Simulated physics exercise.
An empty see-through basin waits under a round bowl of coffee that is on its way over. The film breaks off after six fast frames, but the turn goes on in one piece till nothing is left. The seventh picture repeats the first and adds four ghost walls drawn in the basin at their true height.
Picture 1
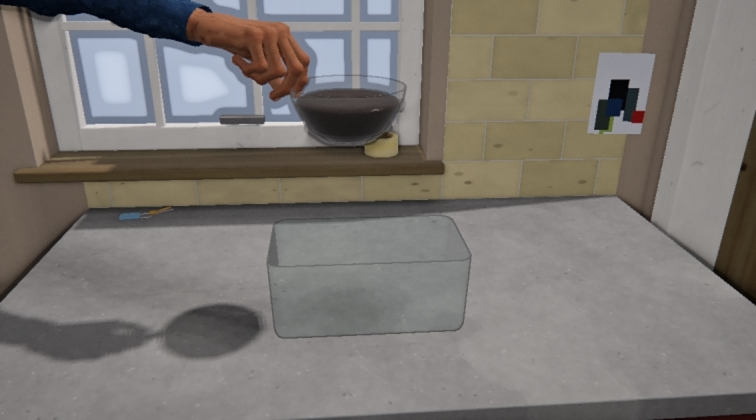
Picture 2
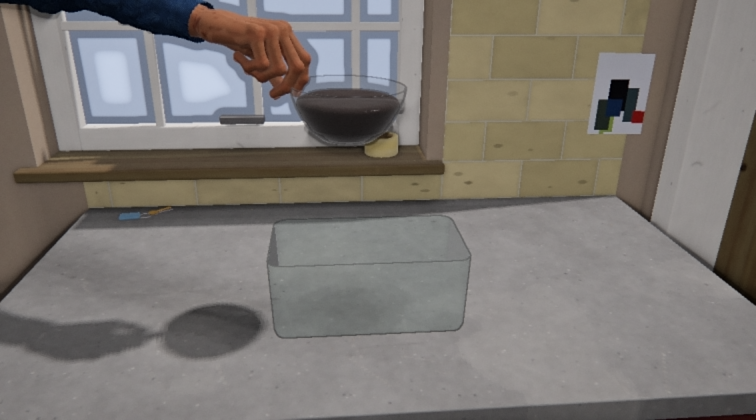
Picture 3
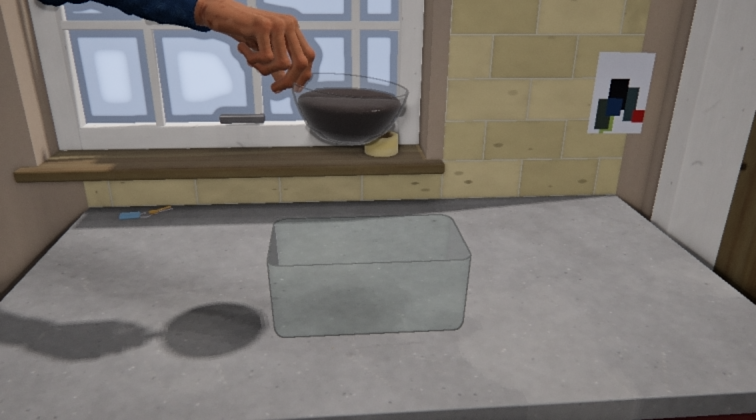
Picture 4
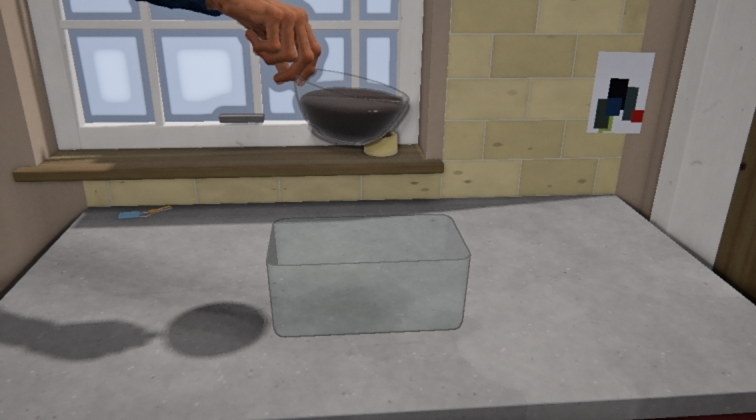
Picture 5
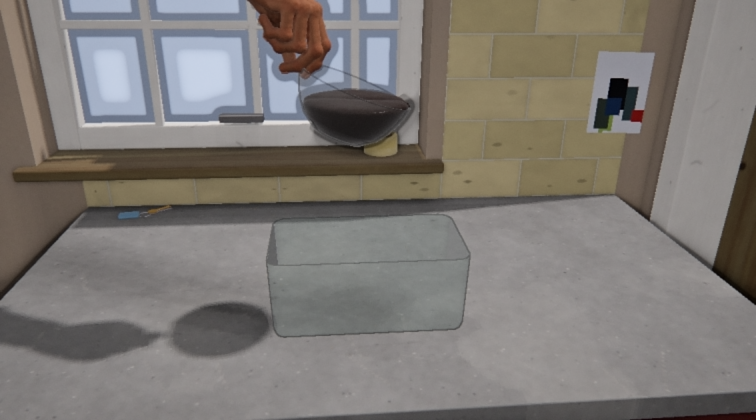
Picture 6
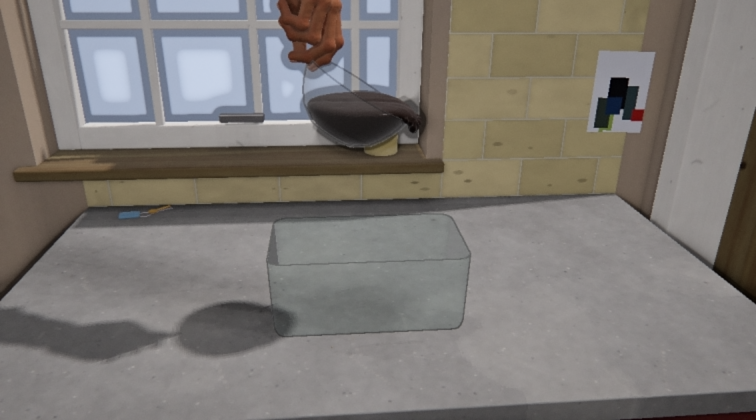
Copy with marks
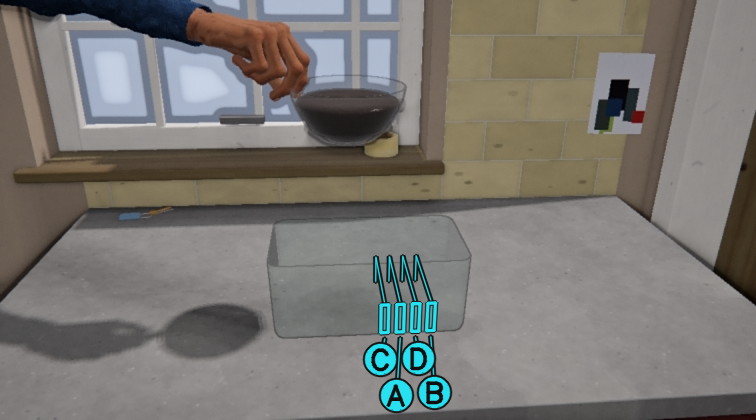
The footage shows a hand holding a round clear bowl of dark liquid above an empty see-through basin on a grey counter, then steadily tilting it to the right until the liquid starts to run over the lip.
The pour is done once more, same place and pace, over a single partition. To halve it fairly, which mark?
Go for B.
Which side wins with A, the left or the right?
The right side.
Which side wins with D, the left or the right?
The right one.
In cyan, A at (400, 337); B at (430, 336); C at (384, 338); D at (415, 337).
If A is chosen, about 21 % ends left of the wall and 77 % right of it.
If B is chosen, about 46 % ends left of the wall and 53 % right of it.
If C is chosen, about 24 % ends left of the wall and 74 % right of it.
If D is chosen, about 27 % ends left of the wall and 72 % right of it.
